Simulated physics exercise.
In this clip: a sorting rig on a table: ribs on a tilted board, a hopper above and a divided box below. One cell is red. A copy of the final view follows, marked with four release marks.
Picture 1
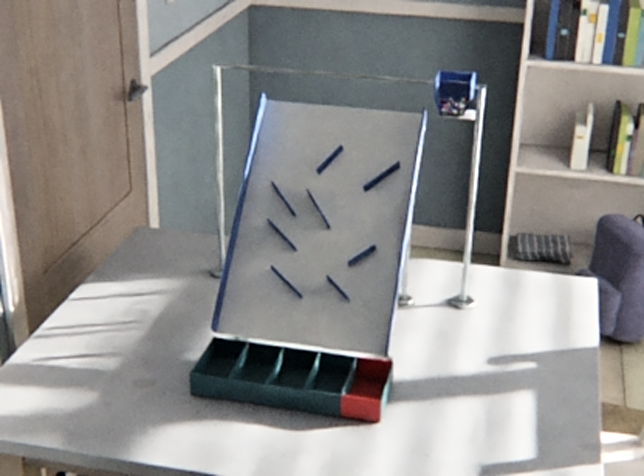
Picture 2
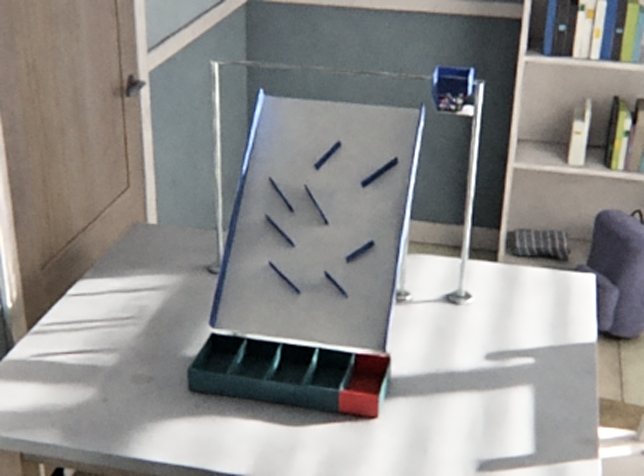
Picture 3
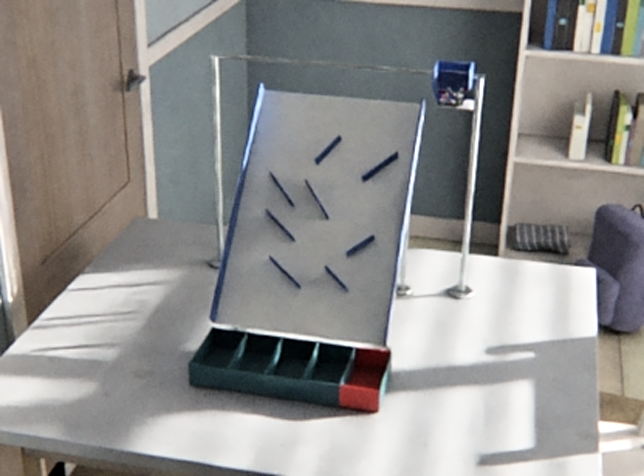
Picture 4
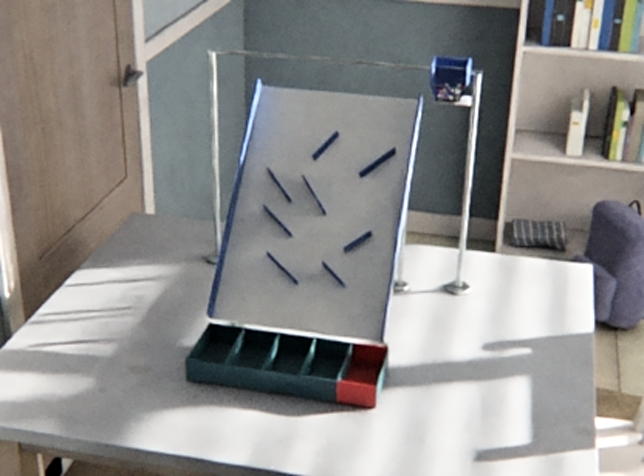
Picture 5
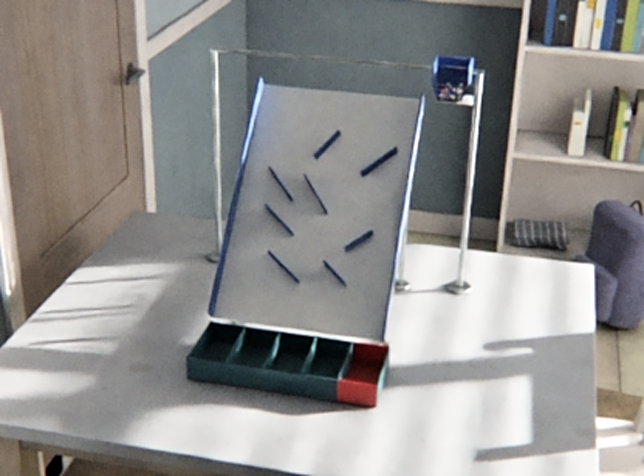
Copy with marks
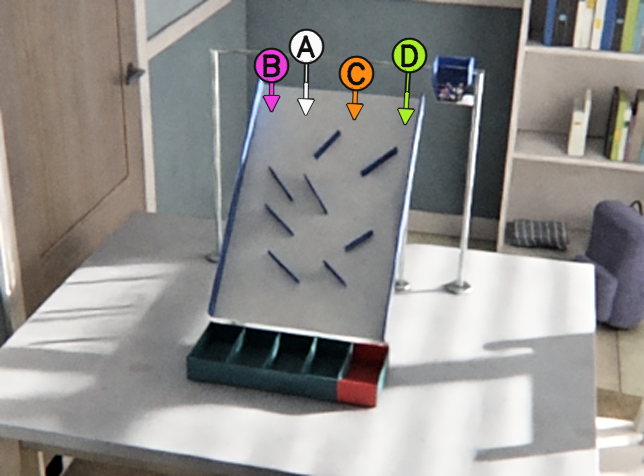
A pale table stands in a sunlit room with a wooden door at left and a bookshelf at right, seen from slightly above. On it, a tilted grey board with blue edges and short dark-blue ribs rises behind a dark green divided box whose rightmost cell is red, while a small blue hopper of jelly beans sits upper right on a metal frame. The view shifts very slightly, and nothing on the rig visibly moves.
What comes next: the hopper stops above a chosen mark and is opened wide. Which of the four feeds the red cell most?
Use mark D.
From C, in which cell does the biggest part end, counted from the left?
The fifth.
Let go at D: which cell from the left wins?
It is the fifth one.
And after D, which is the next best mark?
That would be C.
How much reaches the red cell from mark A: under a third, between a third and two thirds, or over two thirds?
It is under a third.
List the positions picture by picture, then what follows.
The first frame shows hopper near (453, 105), jelly beans, door shut.
The second frame shows ribs (315, 166) to (339, 140), (361, 183) to (397, 157), (270, 177) to (291, 208).
The third frame shows ribs (305, 179) to (327, 215), (266, 209) to (293, 237), (346, 253) to (374, 235).
The fourth frame shows ribs (266, 252) to (296, 281), (322, 261) to (344, 284).
The fifth frame shows red cell near (357, 392), number 5 of 5 from the left.
On the marked copy, mark A meets the board at (305, 109); mark B meets the board at (271, 105); mark C meets the board at (354, 113); mark D meets the board at (405, 118).
With A, close to a quarter in the red cell, the bulk in other cells.
With B, a small share in the red cell, all but a few in other cells.
With C, close to two thirds in the red cell, close to a third in other cells.
With D, the bulk in the red cell, a small share in other cells.
